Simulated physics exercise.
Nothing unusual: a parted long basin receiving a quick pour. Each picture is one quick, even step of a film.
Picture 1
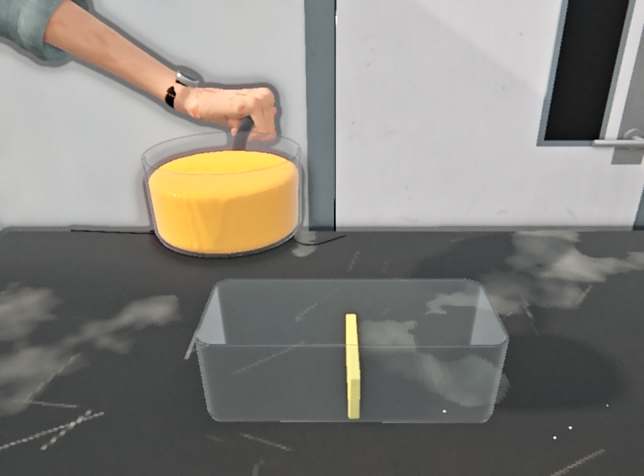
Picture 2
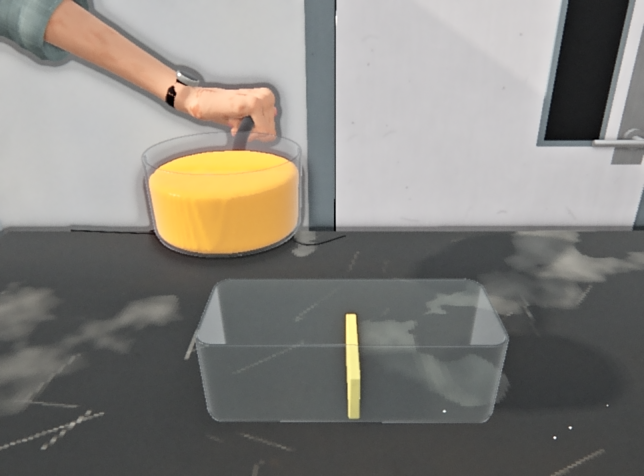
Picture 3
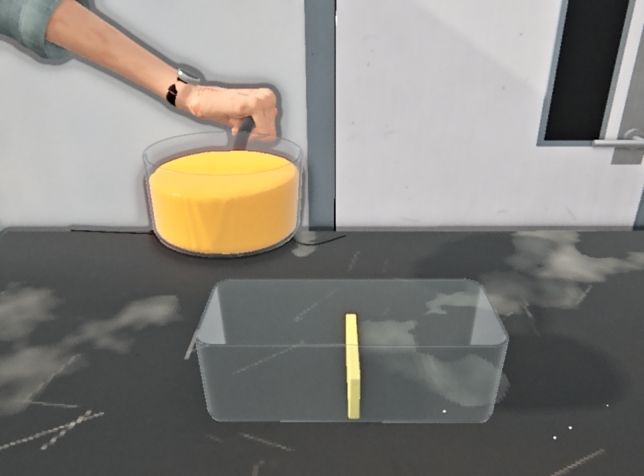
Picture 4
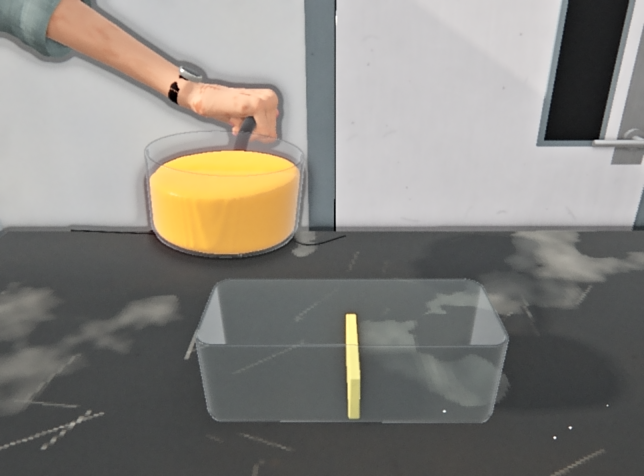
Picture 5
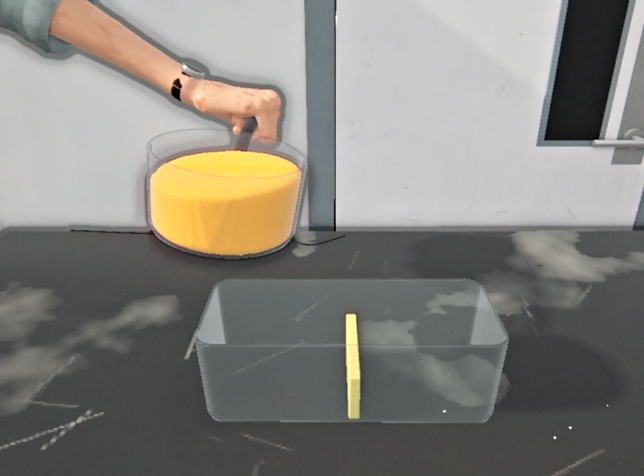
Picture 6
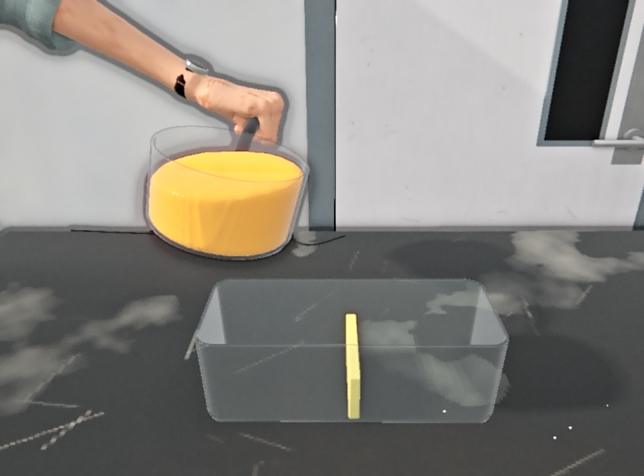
On a dark, marbled counter, a hand held a round clear container of yellow liquid behind a long see-through basin with a pale yellow divider, then slowly tilted the container slightly to the right.
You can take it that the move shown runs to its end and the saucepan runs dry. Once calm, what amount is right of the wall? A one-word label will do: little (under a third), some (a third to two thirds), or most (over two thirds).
Some.
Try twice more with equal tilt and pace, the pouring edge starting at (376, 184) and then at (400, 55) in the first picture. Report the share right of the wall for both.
95 %, then 80 %.
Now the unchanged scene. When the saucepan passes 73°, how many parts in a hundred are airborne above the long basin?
Estimated at 35 per cent or so.
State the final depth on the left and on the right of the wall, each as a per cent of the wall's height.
I'd say close to 40 per cent on the left side and 50 on the right.
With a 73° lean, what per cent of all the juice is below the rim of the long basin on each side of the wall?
You'd find 0 per cent on the left and 10 per cent on the right.
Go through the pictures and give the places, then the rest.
In the first frame, tilt 0°; pouring edge (300, 152); surface from (154, 170) to (298, 170); the long basin's rim runs from (206, 310) to (494, 311); the wall's top is at (353, 345).
In the second frame, tilt 1°; pouring edge (300, 153); surface from (154, 170) to (299, 171).
In the third frame, tilt 2°; pouring edge (301, 155); surface from (155, 170) to (299, 172).
In the fourth frame, tilt 5°; pouring edge (303, 159); surface from (155, 170) to (300, 172).
In the fifth frame, tilt 9°; pouring edge (305, 164); surface from (156, 169) to (302, 173).
In the sixth frame, tilt 14°; pouring edge (307, 171); surface from (156, 171) to (304, 174).
A moment on, the saucepan is tipped part way and 56 per cent is still to pour, 2 is left of the wall and 8 right of it.
Next, the saucepan is tipped right over and 9 per cent is still to pour, 30 is left of the wall and 51 right of it.
Then the saucepan is tipped right over and 0 per cent is still to pour, 46 is left of the wall and 51 right of it.
Later the saucepan is tipped right over and 0 per cent is still to pour, 47 is left of the wall and 51 right of it.
Finally, 47 per cent lies left of the wall, 51 right of it and 2 outside.
